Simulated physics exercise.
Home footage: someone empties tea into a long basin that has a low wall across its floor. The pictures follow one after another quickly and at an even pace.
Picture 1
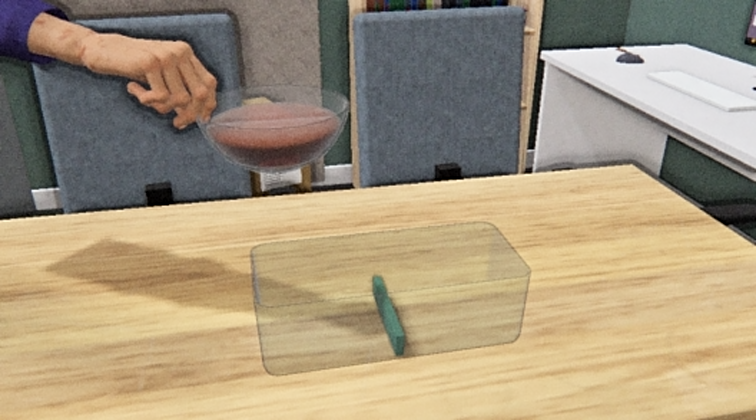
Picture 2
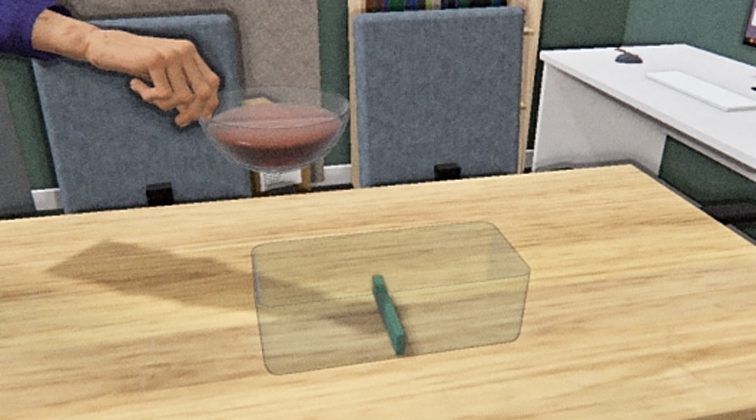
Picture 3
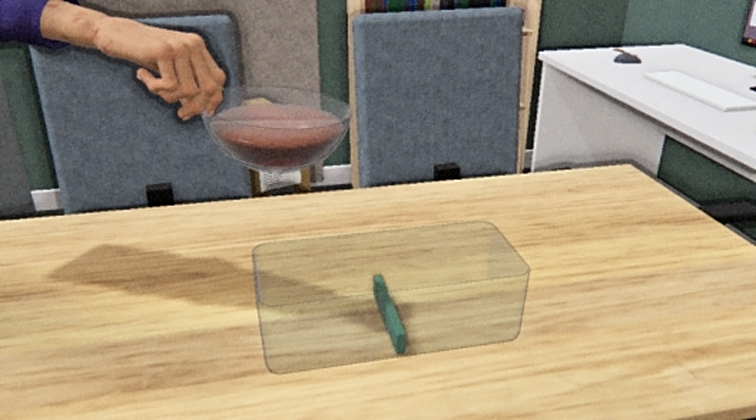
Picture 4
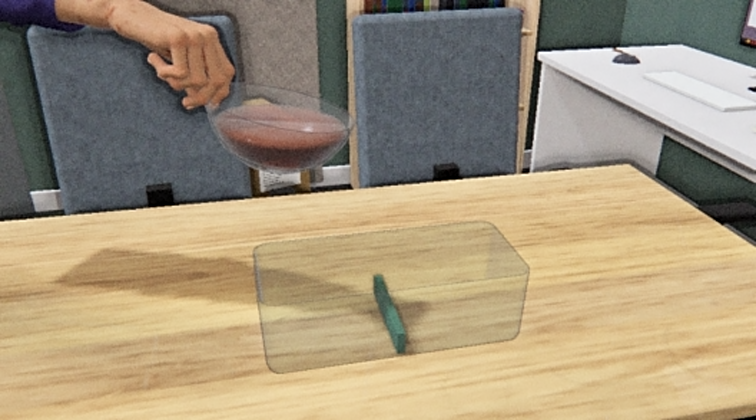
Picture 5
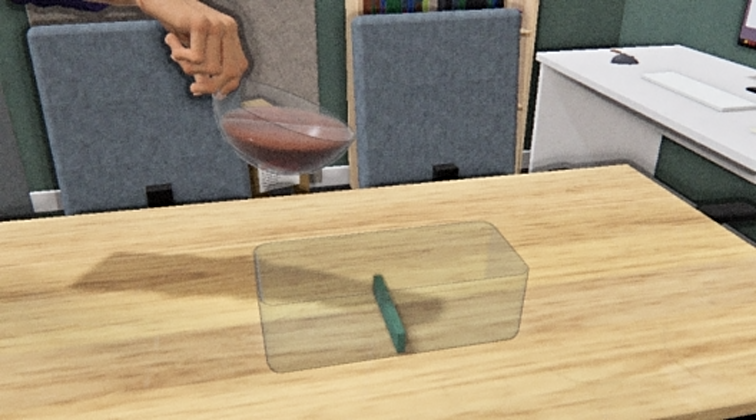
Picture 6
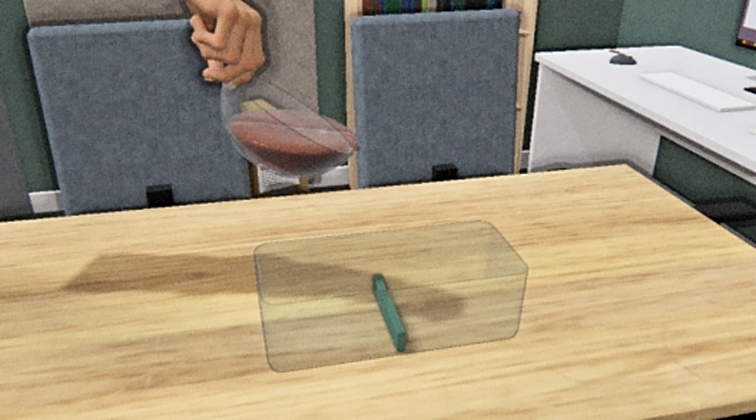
The video shows a hand holding a clear bowl of reddish liquid above and behind a long transparent basin with a low teal wall across its floor. The hand rises and shifts right, tilting the bowl steadily rightward.
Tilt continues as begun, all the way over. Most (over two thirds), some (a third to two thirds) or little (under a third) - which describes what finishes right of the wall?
Some.
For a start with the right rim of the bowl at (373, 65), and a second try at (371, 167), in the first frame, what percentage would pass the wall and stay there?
65 and 55 in a hundred.
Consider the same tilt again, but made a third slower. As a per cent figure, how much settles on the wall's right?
Roughly 60 in a hundred.
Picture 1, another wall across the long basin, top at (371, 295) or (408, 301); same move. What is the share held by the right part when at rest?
In order, near 70 and 20 in a hundred.
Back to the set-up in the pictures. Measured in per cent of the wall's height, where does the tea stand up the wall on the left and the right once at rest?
The left part 30 per cent, the right part 40.
A moment on, the bowl is tipped right over and 2 per cent is still to pour, 10 is left of the wall and 39 right of it.
Next, the bowl is tipped right over and 0 per cent is still to pour, 43 is left of the wall and 50 right of it.
Then the bowl is tipped right over and 0 per cent is still to pour, 44 is left of the wall and 51 right of it.
Later the bowl is tipped right over and 0 per cent is still to pour, 44 is left of the wall and 51 right of it.
Finally, 44 per cent lies left of the wall, 51 right of it and 5 outside.
